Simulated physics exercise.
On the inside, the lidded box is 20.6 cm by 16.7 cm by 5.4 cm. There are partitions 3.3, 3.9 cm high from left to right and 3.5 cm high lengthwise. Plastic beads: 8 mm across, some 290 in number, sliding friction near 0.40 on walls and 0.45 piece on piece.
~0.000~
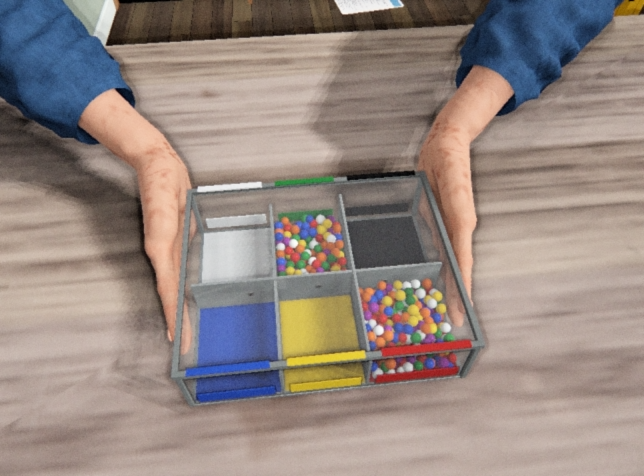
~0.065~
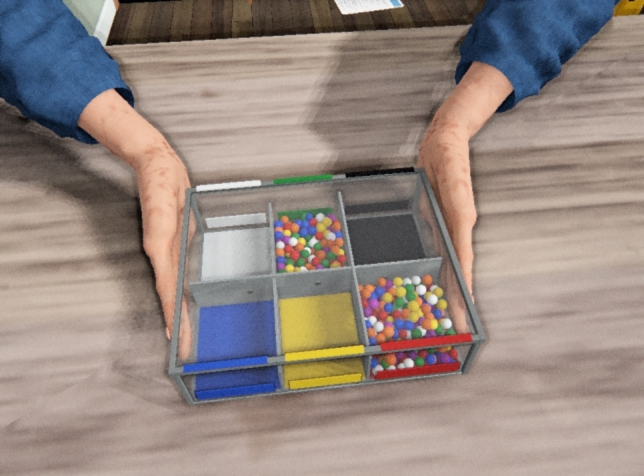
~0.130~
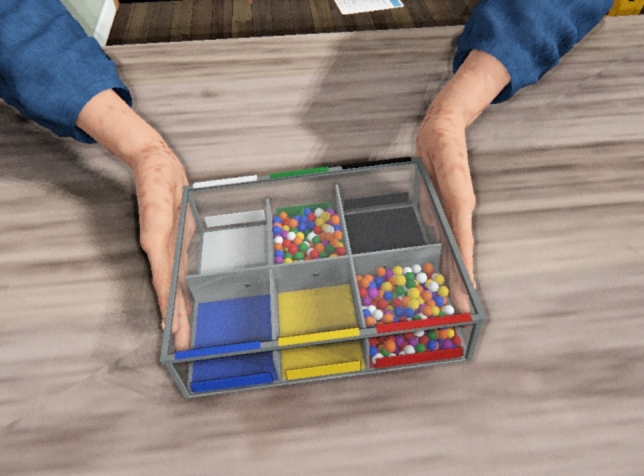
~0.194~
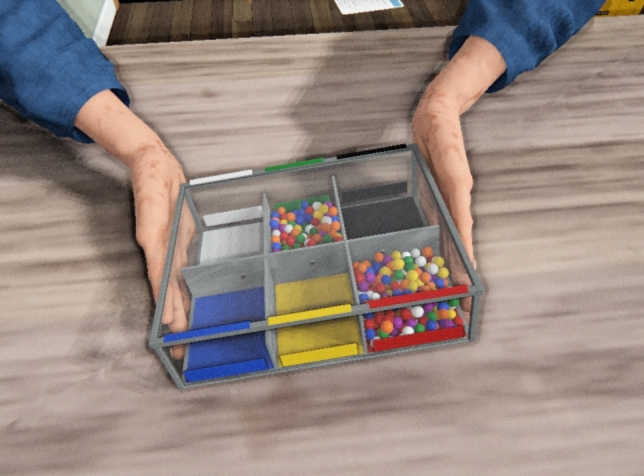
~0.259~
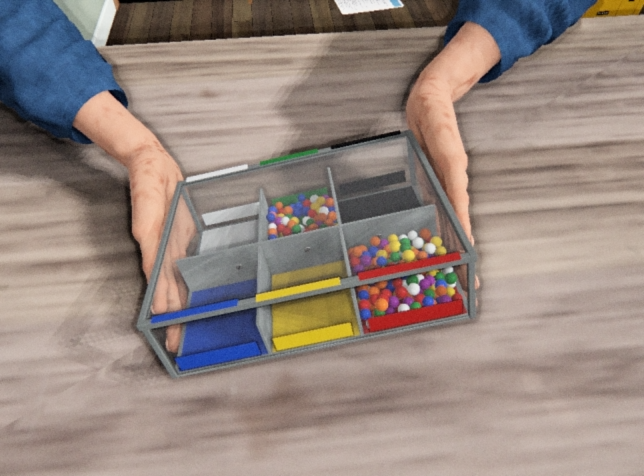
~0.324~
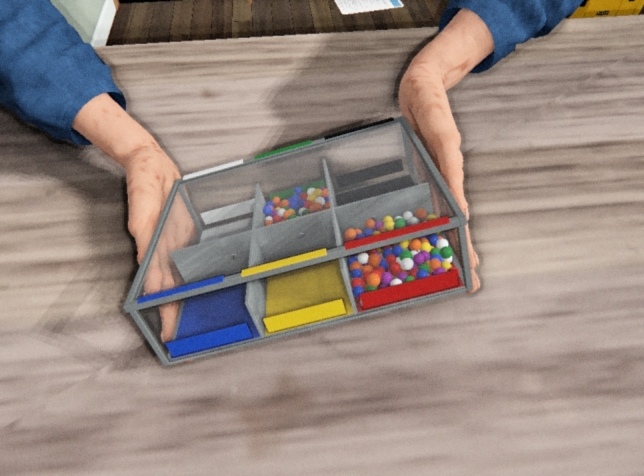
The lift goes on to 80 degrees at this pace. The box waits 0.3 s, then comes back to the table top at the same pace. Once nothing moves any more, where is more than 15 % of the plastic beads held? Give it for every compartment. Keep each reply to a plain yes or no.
Here goes: Red yes; blue no; green yes; yellow no; white yes; black no.
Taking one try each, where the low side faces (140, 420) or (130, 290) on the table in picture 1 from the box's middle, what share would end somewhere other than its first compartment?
Estimate: Some 20 % and some 25 % respectively.
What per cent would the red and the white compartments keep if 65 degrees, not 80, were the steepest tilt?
Red 50 %; white 5 %.
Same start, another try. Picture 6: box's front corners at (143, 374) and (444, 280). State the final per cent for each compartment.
Final shares: Red 40%, blue 10%, green 40%, yellow 0%, white 10%, black 0%.
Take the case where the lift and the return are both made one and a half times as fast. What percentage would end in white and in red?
In that case the white compartment would hold 25 per cent and the red one 30 per cent.
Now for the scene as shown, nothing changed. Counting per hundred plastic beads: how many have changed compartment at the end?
About 30 %.
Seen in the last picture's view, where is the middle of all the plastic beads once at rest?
Approximately (313, 243) in the last view.
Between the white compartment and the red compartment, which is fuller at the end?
Answer: Red.
After 1.27 s, tilt 80 degrees; red 45 %, green 45 %, white 10 %, black 5 %.
After 1.90 s, tilt 40 degrees; red 30 %, green 40 %, white 20 %, black 5 %.
Then, at 2.58 s, tilt 0 degrees; red 30 %, green 40 %, white 20 %, black 5 %.
By 2.9 s all is still; red 30 %, blue 0 %, green 40 %, yellow 0 %, white 20 %, black 5 %.
